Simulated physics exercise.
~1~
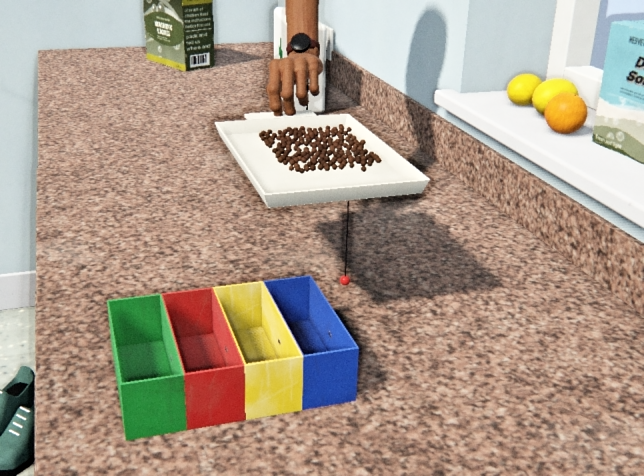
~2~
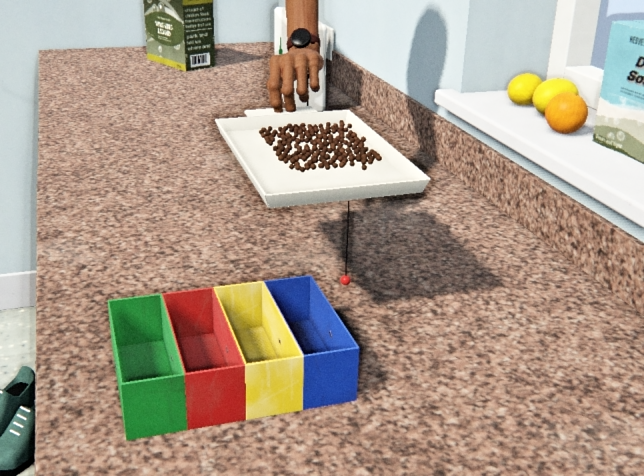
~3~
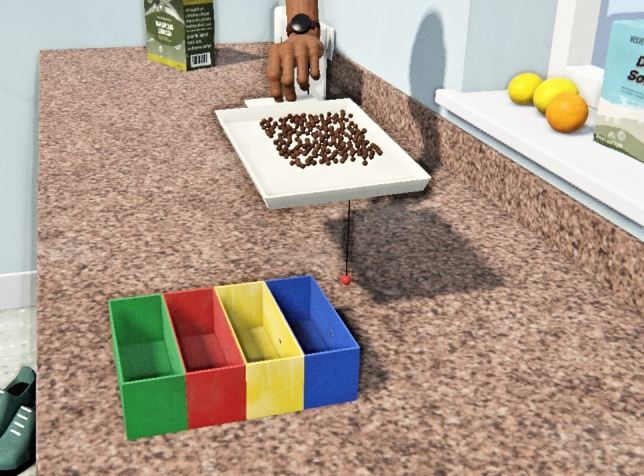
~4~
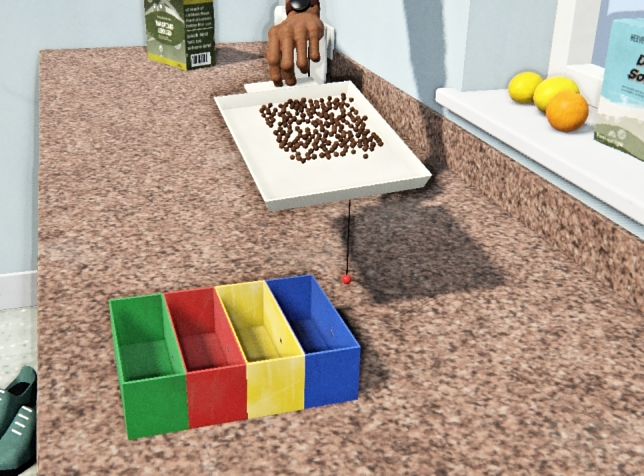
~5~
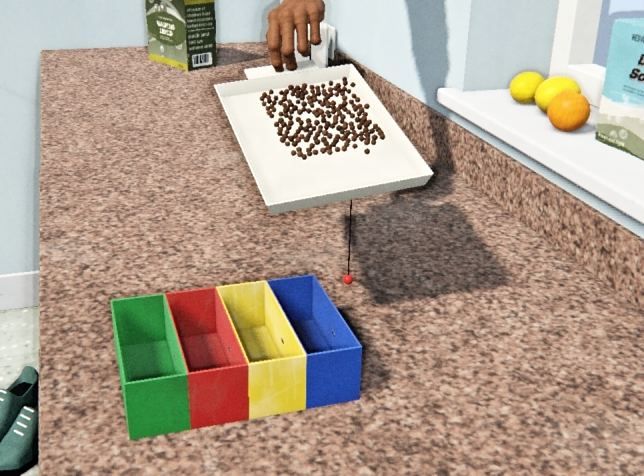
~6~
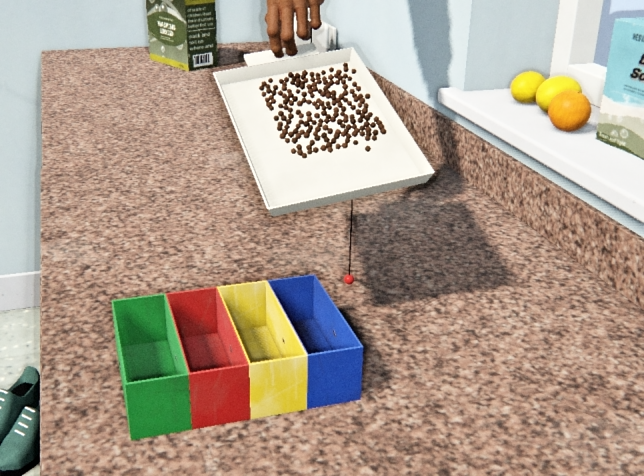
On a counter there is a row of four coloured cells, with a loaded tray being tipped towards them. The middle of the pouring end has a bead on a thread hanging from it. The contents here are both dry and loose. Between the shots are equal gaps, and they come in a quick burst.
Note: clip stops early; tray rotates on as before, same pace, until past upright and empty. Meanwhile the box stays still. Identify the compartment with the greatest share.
Greatest share: Yellow.
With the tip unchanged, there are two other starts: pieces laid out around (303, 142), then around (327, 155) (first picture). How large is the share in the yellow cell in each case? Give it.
Close to 60 per cent, followed by close to 50 per cent.
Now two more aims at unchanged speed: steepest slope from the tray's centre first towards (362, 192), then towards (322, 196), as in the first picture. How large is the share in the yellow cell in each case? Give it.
In turn, 0 percent and then 30 percent.
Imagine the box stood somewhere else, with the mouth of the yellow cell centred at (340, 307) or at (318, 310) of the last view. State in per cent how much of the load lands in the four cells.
Estimate: 100 % first, 100 % second.
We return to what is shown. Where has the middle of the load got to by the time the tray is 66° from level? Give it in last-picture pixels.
(288, 268).
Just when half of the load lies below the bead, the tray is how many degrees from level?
That would be about 70 degrees from level.
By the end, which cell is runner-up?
The blue one.
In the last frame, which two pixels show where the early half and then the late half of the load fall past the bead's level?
For the early half I get (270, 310), and for the late half (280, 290).
Just after the last frame, tray tipped steeply; roughly a third on the tray; roughly a quarter in the yellow cell; about a tenth in the blue cell; just a few in the red cell; roughly a quarter falling or outside the box.
A moment on, tray tipped past a quarter turn; roughly two thirds in the yellow cell; roughly a third in the blue cell; just a few in the red cell; just a few falling or outside the box.
Further on, tray tipped past a quarter turn; roughly two thirds in the yellow cell; roughly a third in the blue cell; just a few in the red cell; just a few falling or outside the box.
When it is over, tray tipped past a quarter turn; roughly two thirds in the yellow cell; roughly a third in the blue cell; just a few in the red cell; not one in the green cell; just a few outside the box.
